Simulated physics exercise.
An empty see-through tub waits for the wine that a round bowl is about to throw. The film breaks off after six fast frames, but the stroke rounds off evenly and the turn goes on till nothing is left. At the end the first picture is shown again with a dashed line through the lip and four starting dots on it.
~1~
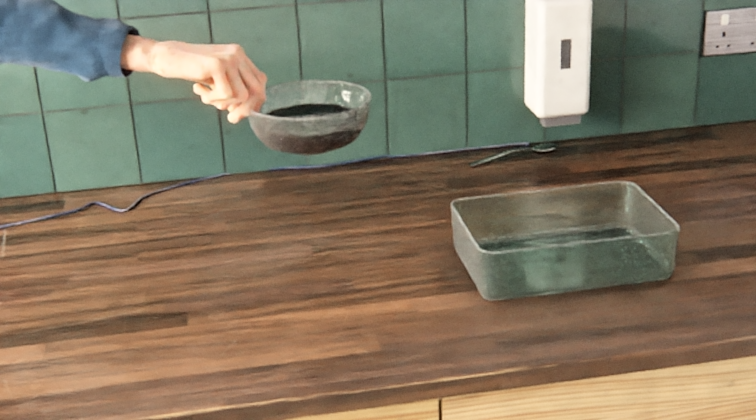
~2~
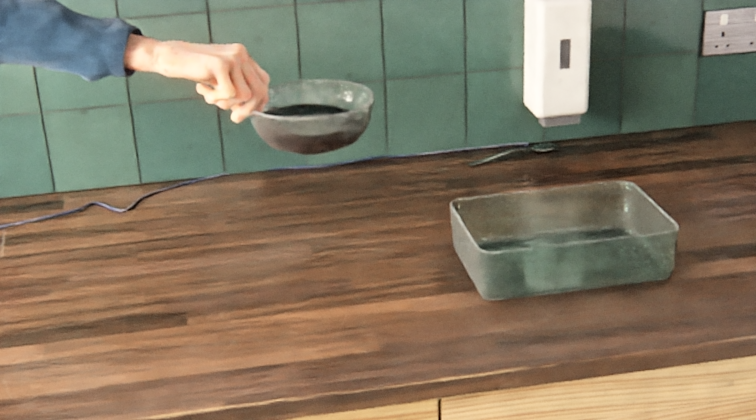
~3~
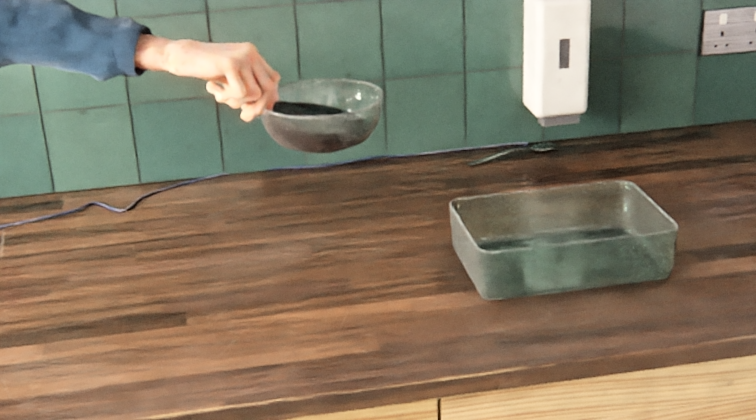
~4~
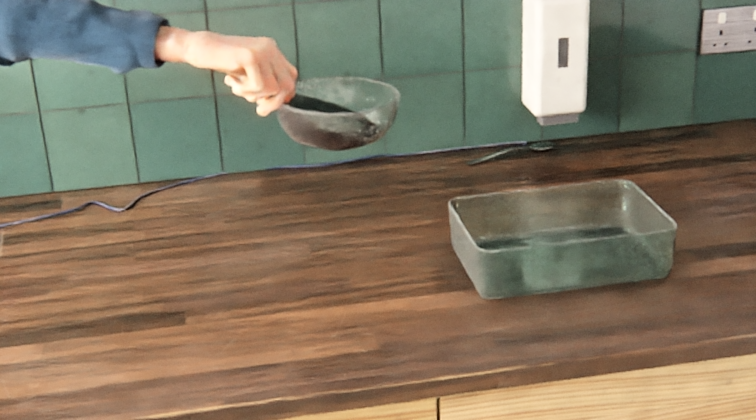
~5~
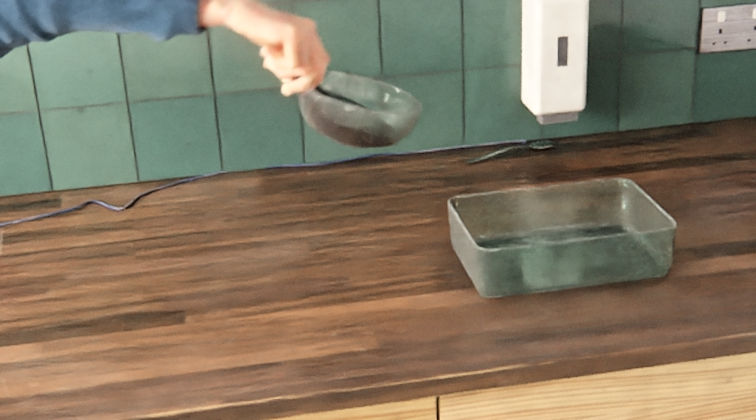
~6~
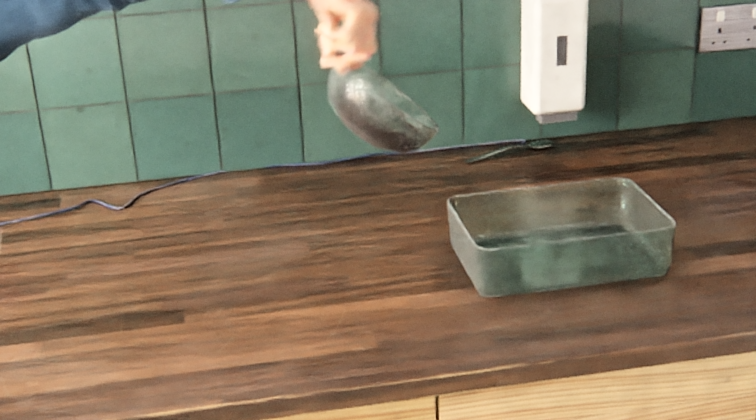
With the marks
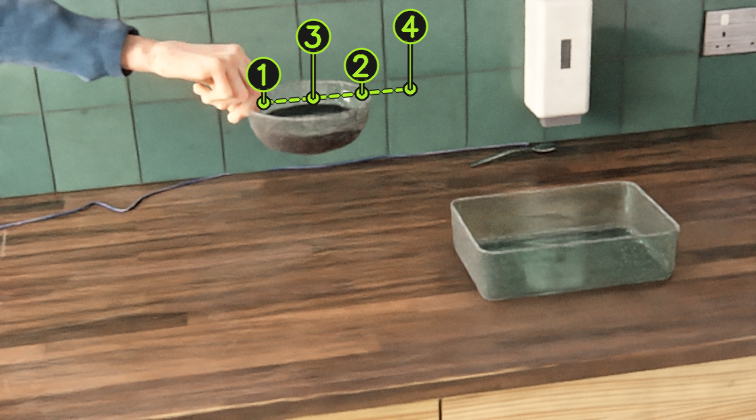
In this clip, a hand in a blue sleeve holds a round clear bowl of dark liquid above a wooden counter, then moves it right and tilts it toward a rectangular see-through tub that stays still.
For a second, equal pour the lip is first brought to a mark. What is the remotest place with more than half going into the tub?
3.
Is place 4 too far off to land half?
No, that is safe.
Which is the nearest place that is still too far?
That is place 1.
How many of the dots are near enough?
Three.
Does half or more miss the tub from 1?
Yes, it does.
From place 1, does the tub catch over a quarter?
No, it does not.
On the marked copy, 1 at (263, 102); 2 at (361, 93); 3 at (313, 98); 4 at (410, 88).
With 1, about 12 % lands in the tub, 83 % falls short and 5 % goes beside or beyond.
With 2, about 71 % lands in the tub, 6 % falls short and 23 % goes beside or beyond.
With 3, about 67 % lands in the tub, 18 % falls short and 15 % goes beside or beyond.
With 4, about 63 % lands in the tub, 6 % falls short and 30 % goes beside or beyond.
